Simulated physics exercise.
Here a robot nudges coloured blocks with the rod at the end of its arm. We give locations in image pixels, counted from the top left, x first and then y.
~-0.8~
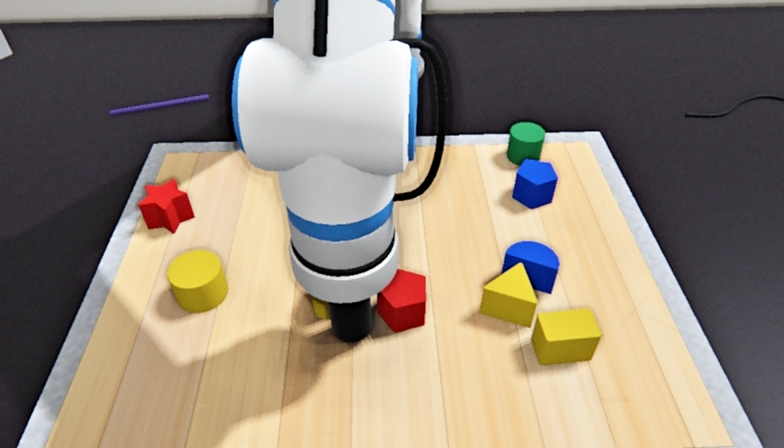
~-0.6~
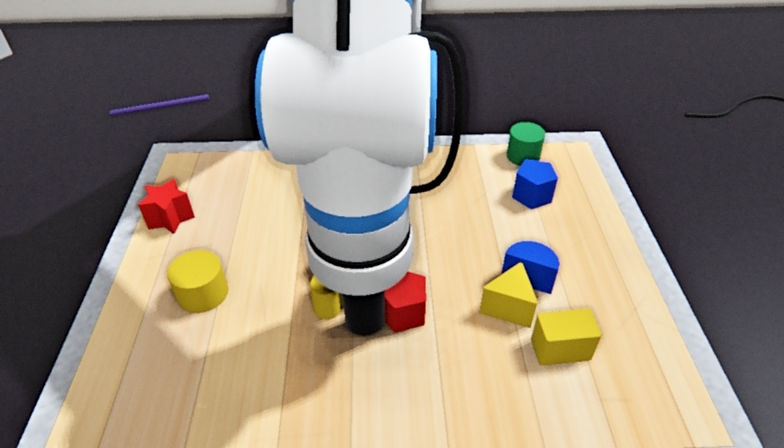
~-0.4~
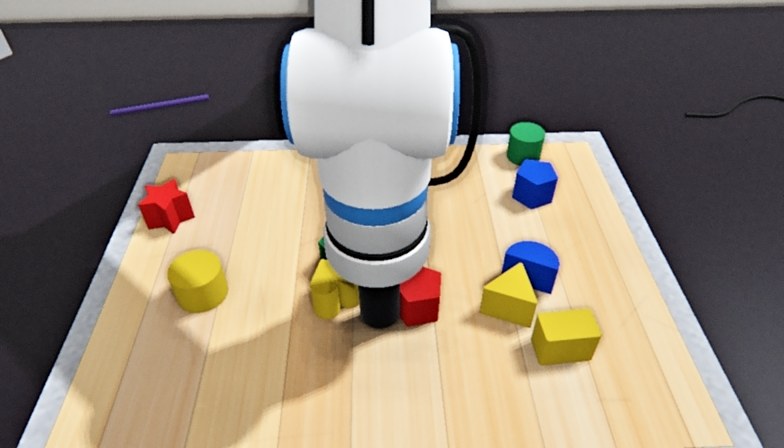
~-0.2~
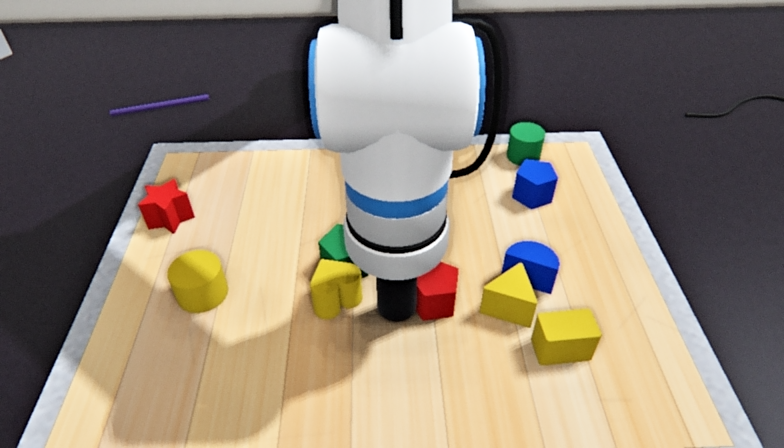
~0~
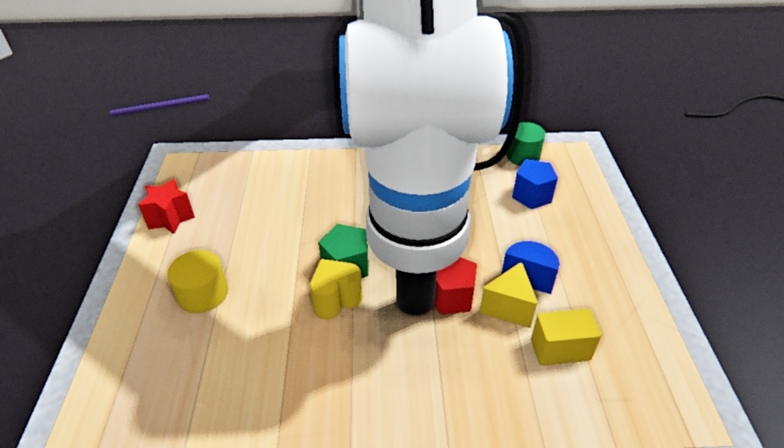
The robot arm's black rod pushes the red pentagon right toward the yellow three-sided block.
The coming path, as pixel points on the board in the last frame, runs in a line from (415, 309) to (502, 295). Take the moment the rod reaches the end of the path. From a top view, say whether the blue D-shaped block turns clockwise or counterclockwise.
Verdict: Clockwise.
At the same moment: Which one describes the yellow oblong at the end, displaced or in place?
That block will keep its spot.
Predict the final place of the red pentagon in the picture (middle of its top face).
Its top centre lands on (518, 243).
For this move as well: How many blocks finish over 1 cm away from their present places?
It displaces three or more.
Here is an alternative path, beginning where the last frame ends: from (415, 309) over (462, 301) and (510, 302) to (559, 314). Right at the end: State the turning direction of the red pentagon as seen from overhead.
Rotates counter-clockwise.
What follows on the original path. Halfway along, rod at (460, 294); red pentagon at (493, 258), turned 20° anticlockwise; yellow three-sided block at (520, 285); blue D-shaped block at (540, 251), turned 15° clockwise.
At the end, rod at (504, 287); yellow heart-shaped block not moved; red pentagon at (518, 243), turned 40° anticlockwise; yellow three-sided block at (537, 290); blue D-shaped block at (556, 243), turned 65° clockwise; yellow oblong not moved.
